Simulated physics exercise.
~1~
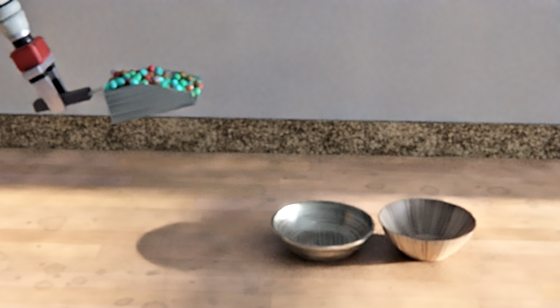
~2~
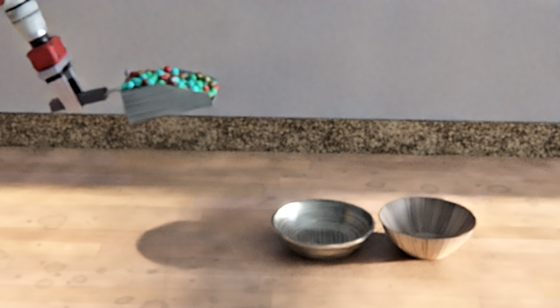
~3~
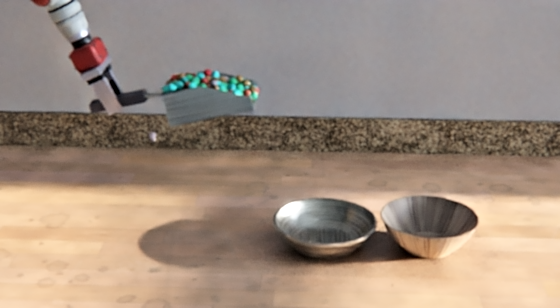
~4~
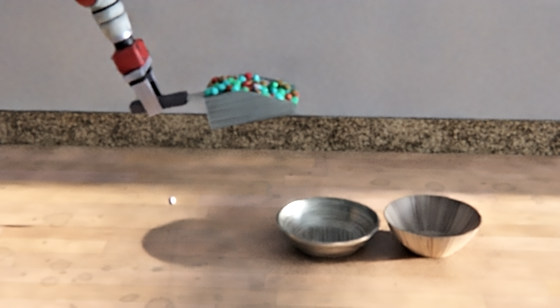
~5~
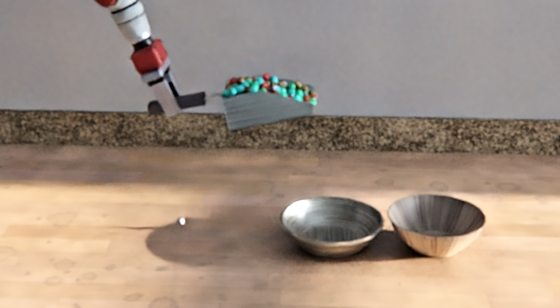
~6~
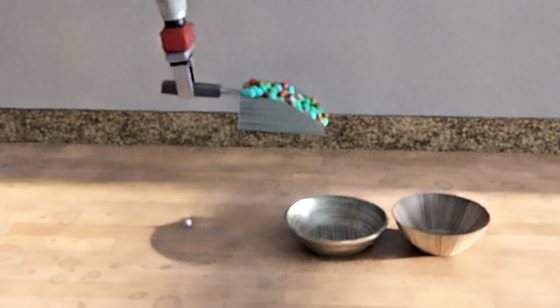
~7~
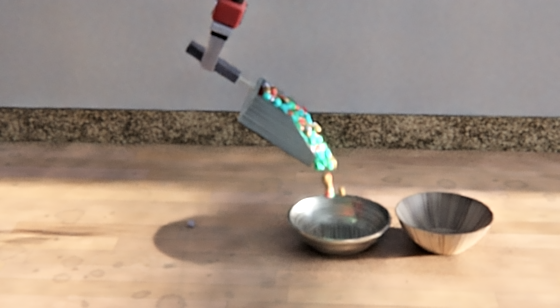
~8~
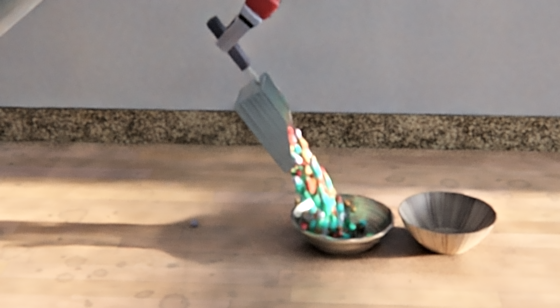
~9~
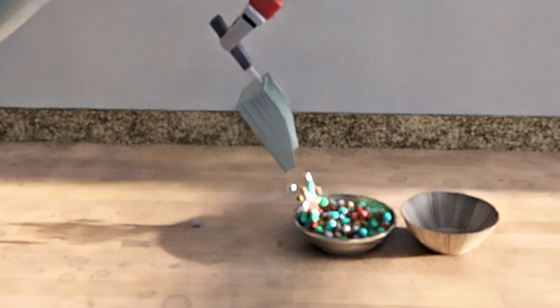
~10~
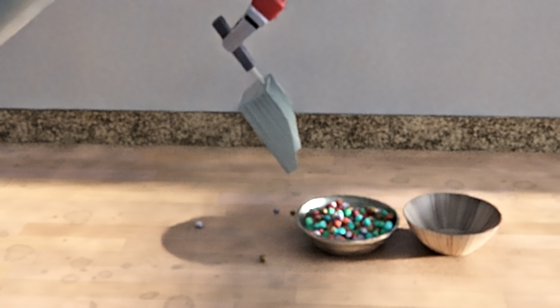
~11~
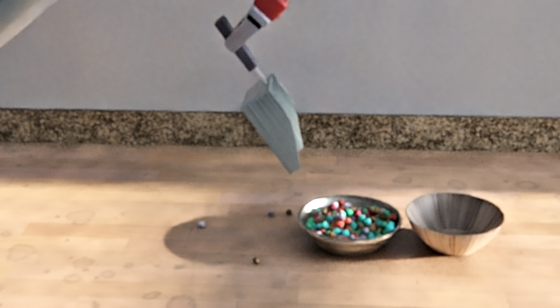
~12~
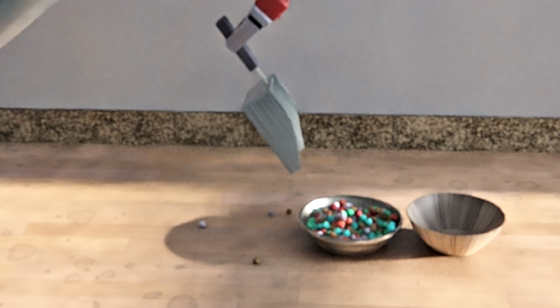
A robot arm moves a scoop right and tips colorful sweets into the left bowl, spilling a few.
